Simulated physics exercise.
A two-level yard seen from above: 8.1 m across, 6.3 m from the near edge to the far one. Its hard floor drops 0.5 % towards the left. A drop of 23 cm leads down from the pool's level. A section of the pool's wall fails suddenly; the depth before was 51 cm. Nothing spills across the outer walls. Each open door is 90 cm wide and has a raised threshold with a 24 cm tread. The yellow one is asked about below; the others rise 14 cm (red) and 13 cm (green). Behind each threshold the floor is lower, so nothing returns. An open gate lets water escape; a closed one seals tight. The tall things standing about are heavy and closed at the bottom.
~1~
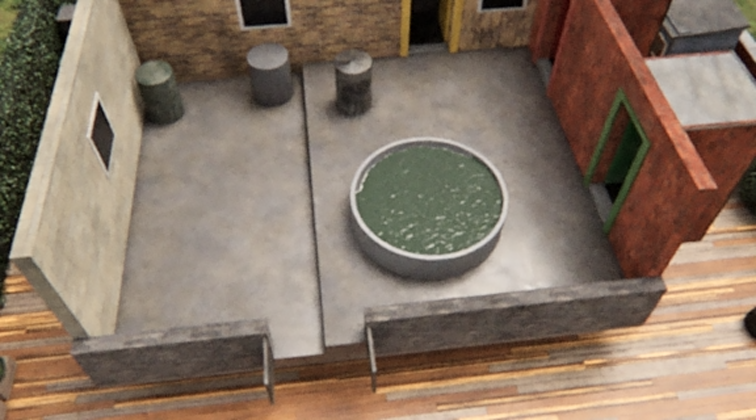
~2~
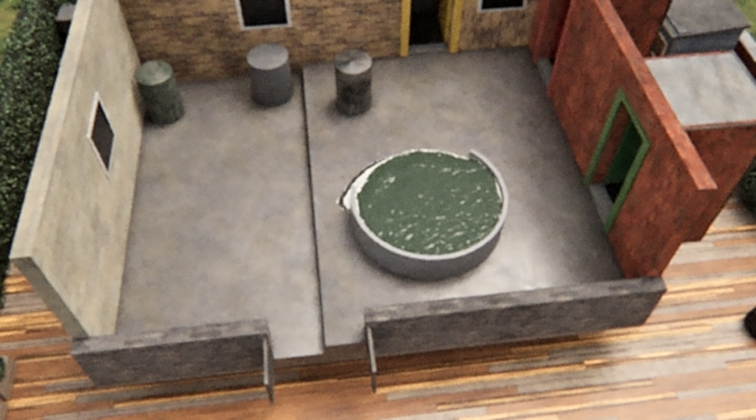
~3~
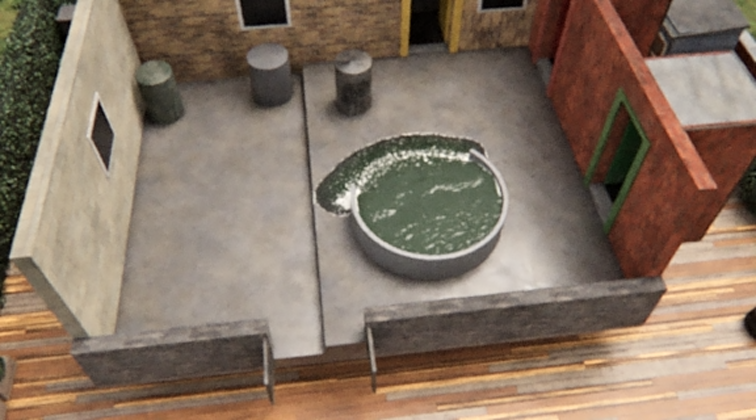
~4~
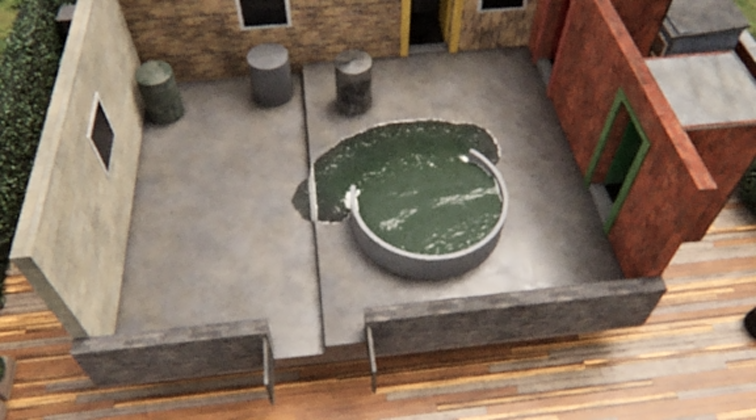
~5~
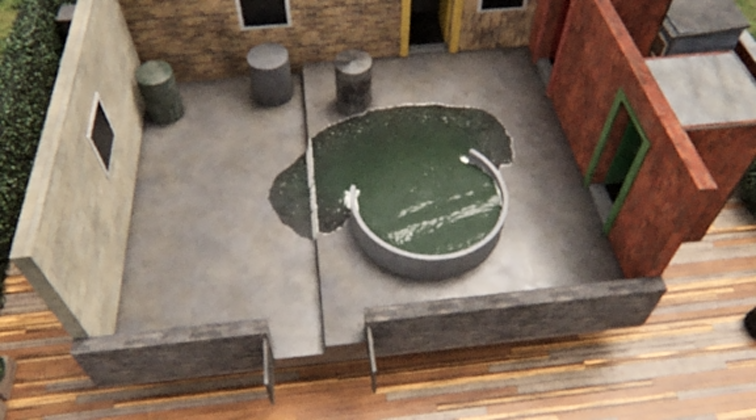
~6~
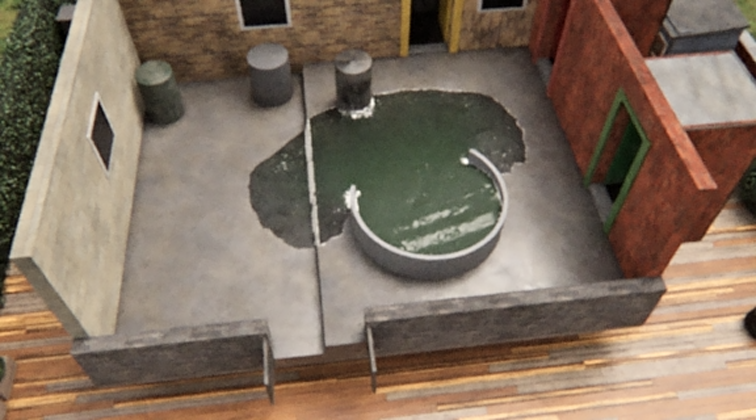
Walled yard seen from above, with green water bursting through the round pool's far side and spreading over the grey floor around a barrel.
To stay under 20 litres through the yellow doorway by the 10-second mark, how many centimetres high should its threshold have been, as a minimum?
About 17 cm.
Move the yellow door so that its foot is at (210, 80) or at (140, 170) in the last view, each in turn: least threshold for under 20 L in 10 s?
Roughly 12.5 and 10.5 cm.
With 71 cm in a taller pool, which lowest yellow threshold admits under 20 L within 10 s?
About 25 cm.
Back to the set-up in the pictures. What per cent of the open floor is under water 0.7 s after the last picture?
About 40 per cent.
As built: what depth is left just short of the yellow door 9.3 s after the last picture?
Some 4.0 cm.
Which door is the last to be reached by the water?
It is the green one.
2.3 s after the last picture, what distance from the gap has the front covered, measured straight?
Some 5.6 m out.
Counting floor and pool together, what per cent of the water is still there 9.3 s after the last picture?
Some 88 per cent remains.
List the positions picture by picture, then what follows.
In the first frame, still water, 51 cm deep, in the pool at (429, 197); the yellow door at (432, 13) is dry.
In the second frame, the gap is on the far side, the front 0.3 m out at a hidden place; the back of the pool holds 51 cm.
In the third frame, water pours out on the far side and has run 0.7 m, to (320, 188); about 8 cm deep outside, 51 cm at the back.
In the fourth frame, the front is at (301, 191), 1.1 m from the gap on the far side; 3.9 m2 of floor is wet, 51 cm left at the back.
In the fifth frame, water pours out on the far side and has run 1.6 m, to (280, 180); about 5 cm deep outside, 51 cm at the back.
In the sixth frame, the gap is on the far side, the front 2.1 m out at (260, 170); the back of the pool holds 49 cm; 1.2 m in a straight line remain to the yellow door at (432, 13).
Then, 0.7 s after the last picture water covers 40 % of the floor, deepest (27 cm) near (364, 118); 9 cm at the yellow door, 0 litres in over its 5 cm threshold.
Then, 2.3 s after the last picture water covers 50 % of the floor, deepest (26 cm) near (296, 78); 19 cm at the yellow door, 111 litres in over its 5 cm threshold.
Then, 9.3 s after the last picture water covers 90 % of the floor, deepest (12 cm) near (111, 362); 4 cm at the yellow door, 232 litres in over its 5 cm threshold.
At the yellow door as built, the water peaked near 21 cm, 1.7 s after the last picture.
Run again over the same 10 s with other heights there, 36 litres in over 15 cm, 6 litres over 20 cm. The limit of 20 litres is kept from about 17 cm up.
